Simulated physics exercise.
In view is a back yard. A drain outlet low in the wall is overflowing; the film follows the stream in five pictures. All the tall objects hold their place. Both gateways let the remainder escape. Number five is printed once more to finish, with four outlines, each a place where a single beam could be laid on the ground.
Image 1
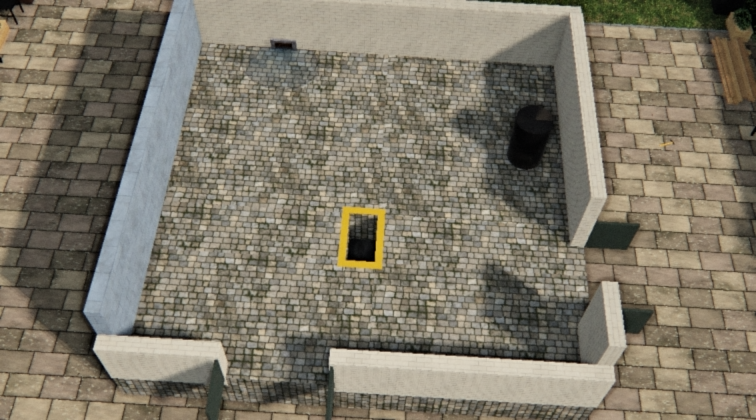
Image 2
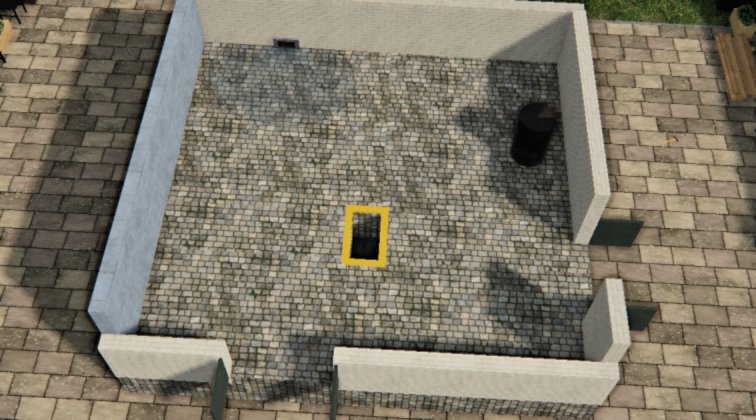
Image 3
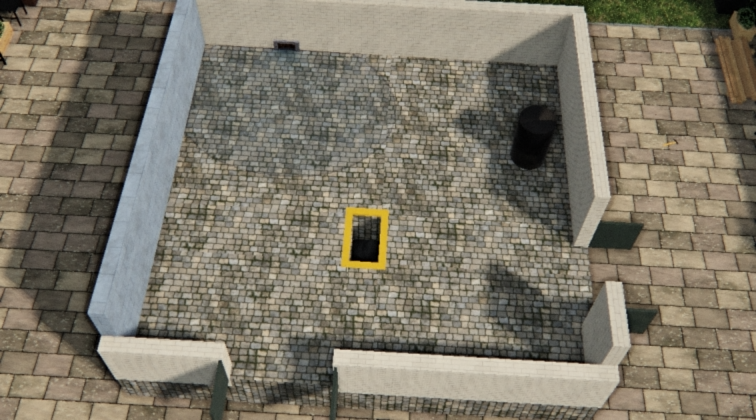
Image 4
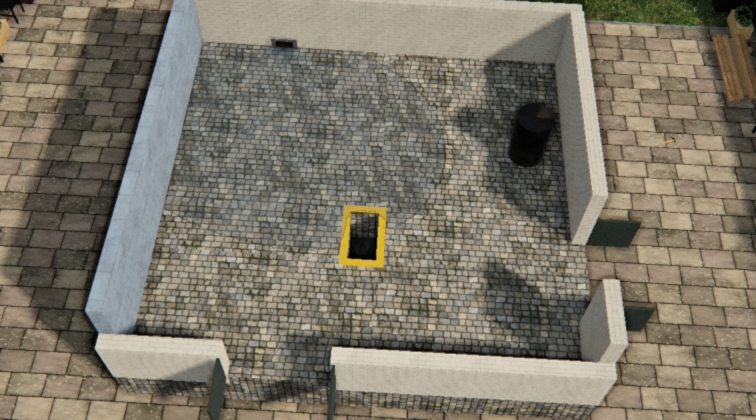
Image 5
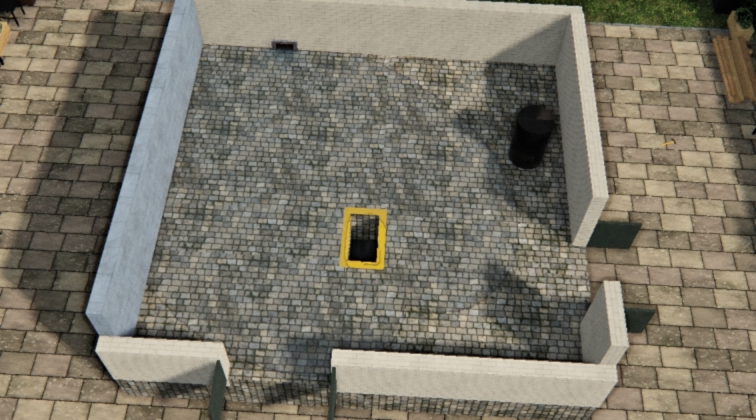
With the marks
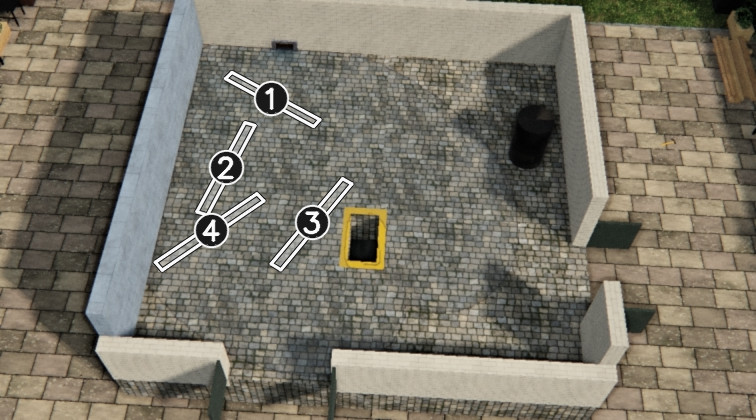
To begin with, a small damp patch shows below a dark outlet in the back wall of a walled, cobbled yard. The water spreads steadily toward the viewer and to the right, reaching the yellow-framed drain, then covers much of the paving, while the black cylinder stays still.
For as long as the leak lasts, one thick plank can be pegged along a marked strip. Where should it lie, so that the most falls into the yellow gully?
Spot 4.
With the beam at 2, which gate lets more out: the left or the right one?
The right one.
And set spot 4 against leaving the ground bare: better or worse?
Spot 4 is better.
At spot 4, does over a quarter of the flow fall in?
Yes.
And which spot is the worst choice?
3.
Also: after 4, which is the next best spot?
Here it is spot 2.
On the marked copy, 1 from (228, 75) to (316, 123); 2 from (202, 213) to (250, 124); 3 from (276, 266) to (347, 181); 4 from (158, 266) to (260, 197).
If 1 is chosen, about 12 % of the stream runs into the yellow gully, about 86 % out by the gates.
If 2 is chosen, about 19 % of the stream runs into the yellow gully, about 78 % out by the gates.
If 3 is chosen, about 4 % of the stream runs into the yellow gully, about 92 % out by the gates.
If 4 is chosen, about 36 % of the stream runs into the yellow gully, about 61 % out by the gates.
